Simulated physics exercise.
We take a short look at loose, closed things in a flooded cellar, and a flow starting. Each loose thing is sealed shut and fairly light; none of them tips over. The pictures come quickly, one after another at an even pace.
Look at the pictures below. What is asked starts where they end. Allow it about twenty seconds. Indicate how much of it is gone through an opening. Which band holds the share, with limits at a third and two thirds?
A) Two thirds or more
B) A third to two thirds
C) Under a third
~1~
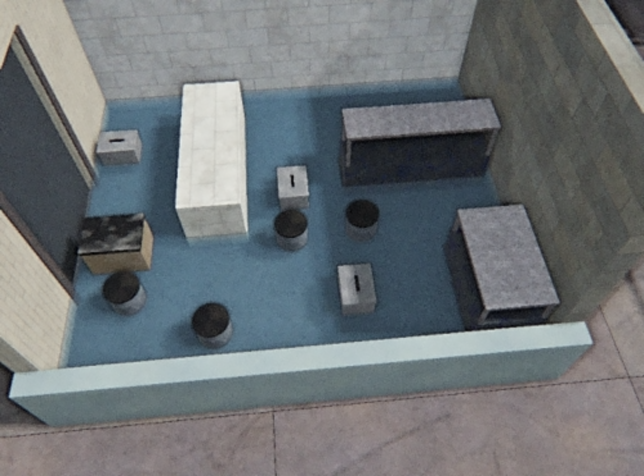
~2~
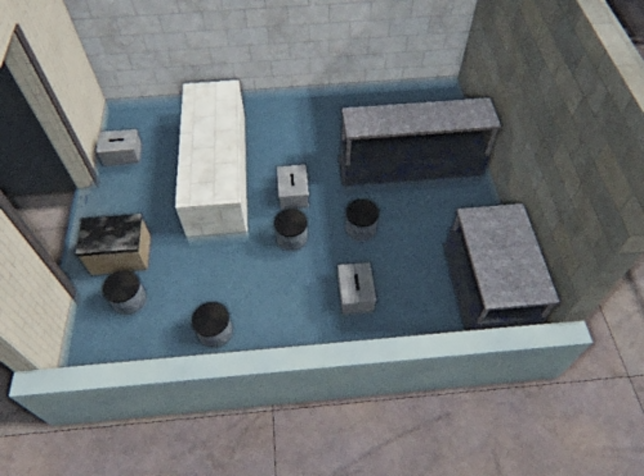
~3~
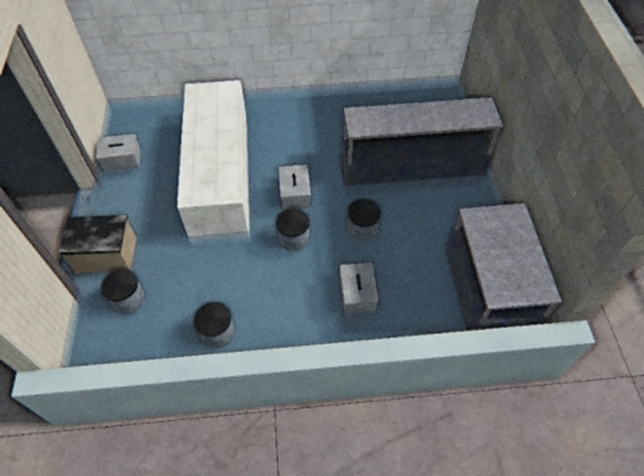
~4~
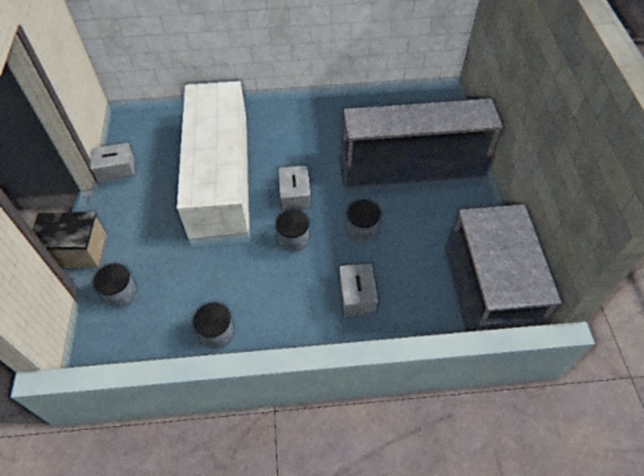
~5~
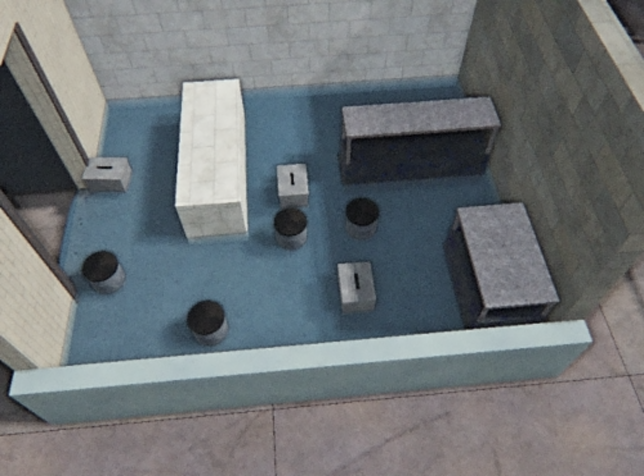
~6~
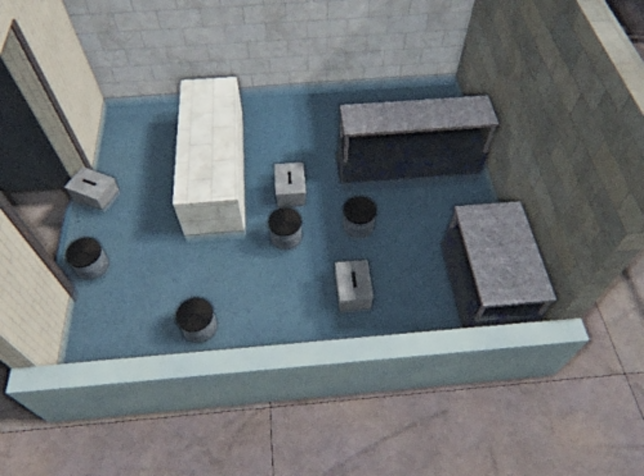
The answer is A.
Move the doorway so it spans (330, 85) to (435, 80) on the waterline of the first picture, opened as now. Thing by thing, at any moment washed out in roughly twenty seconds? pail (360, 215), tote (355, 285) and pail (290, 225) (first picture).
Looking at them in turn, number one is flushed away, number two is flushed away, and number three is flushed away.
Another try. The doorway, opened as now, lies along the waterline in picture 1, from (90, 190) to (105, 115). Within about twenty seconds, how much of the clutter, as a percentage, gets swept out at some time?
That would be around 90 %.
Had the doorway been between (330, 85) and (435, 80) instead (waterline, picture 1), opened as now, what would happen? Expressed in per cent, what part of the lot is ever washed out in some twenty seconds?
I'd say around 50 percent.
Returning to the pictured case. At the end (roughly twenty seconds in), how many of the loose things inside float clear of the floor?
By my reckoning the number comes out at 0.
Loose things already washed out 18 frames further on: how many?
Tally: 5.
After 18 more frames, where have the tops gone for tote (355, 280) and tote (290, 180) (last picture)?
I'd expect them about (179, 311) and (122, 239).
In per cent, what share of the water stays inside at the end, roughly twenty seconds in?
Around 40 in a hundred.
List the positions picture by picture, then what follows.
In the first frame, a tote at (117, 141) floats; a pail at (121, 287) floats; 0 of 8 have shifted.
In the second frame, a tote at (117, 140) floats; a pail at (121, 286), afloat; 0 of 8 have shifted.
In the third frame, a tote at (116, 146) floats, close to its start; a pail at (119, 285) floats, close to its start; 3 of 8 have shifted.
In the fourth frame, a tote at (110, 156), afloat, close to its start; a pail at (111, 279) floats, close to its start; 3 of 8 have shifted.
In the fifth frame, a tote at (105, 168), afloat, a stride from its start; a pail at (100, 266), afloat, a stride from its start; 3 of 8 have shifted.
In the sixth frame, a tote at (90, 183), afloat, a stride from its start; a pail at (83, 252) floats, a stride from its start; 4 of 8 have shifted.
A moment on, 3 of 8 are out; 5 afloat.
Next, 5 of 8 are out; 3 afloat.
Later, 7 of 8 are out; 1 afloat.
In the end, 8 of 8 are out; 0 afloat.
